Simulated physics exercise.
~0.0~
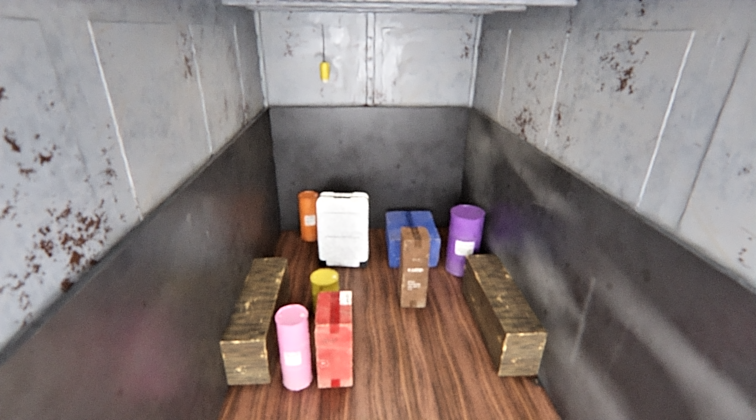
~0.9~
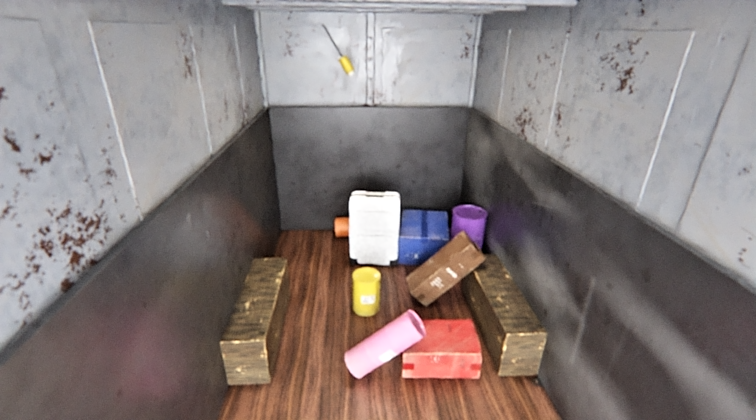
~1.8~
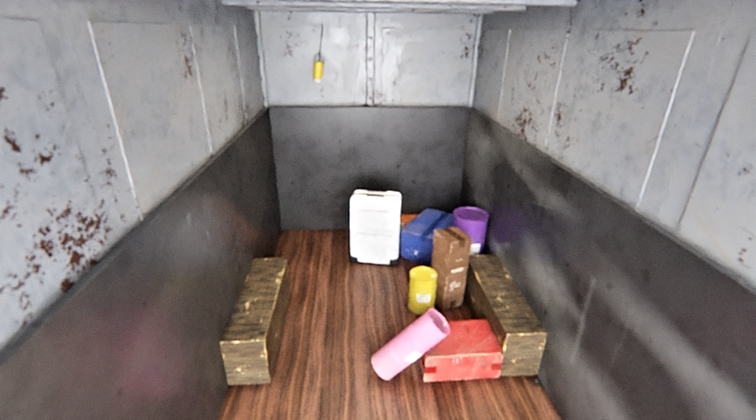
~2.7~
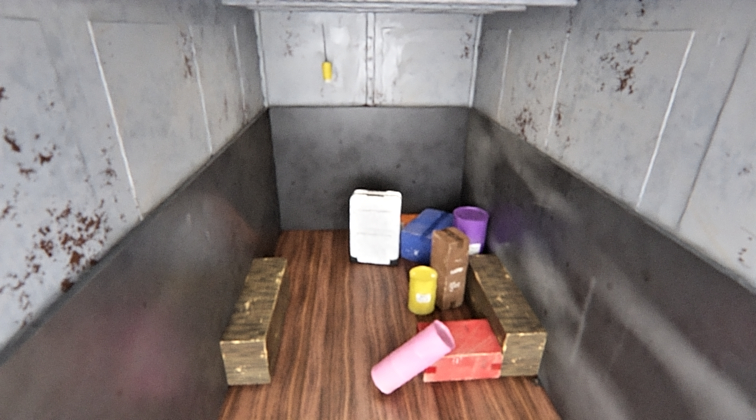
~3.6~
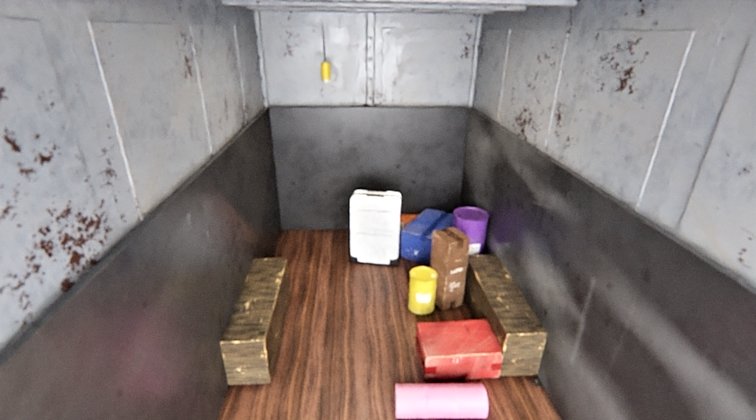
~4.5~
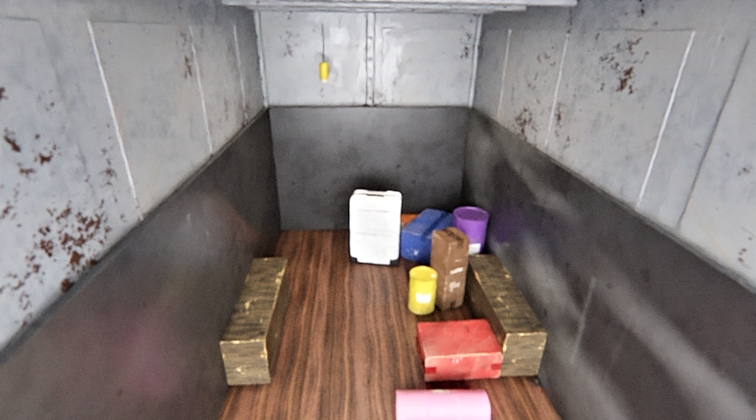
Boxes and canisters in a van's load bay shift right, the yellow canister and white case staying upright while the orange canister and red box topple; the brown box leans then stands upright, and the leaning pink canister finally drops onto its side near the viewer.
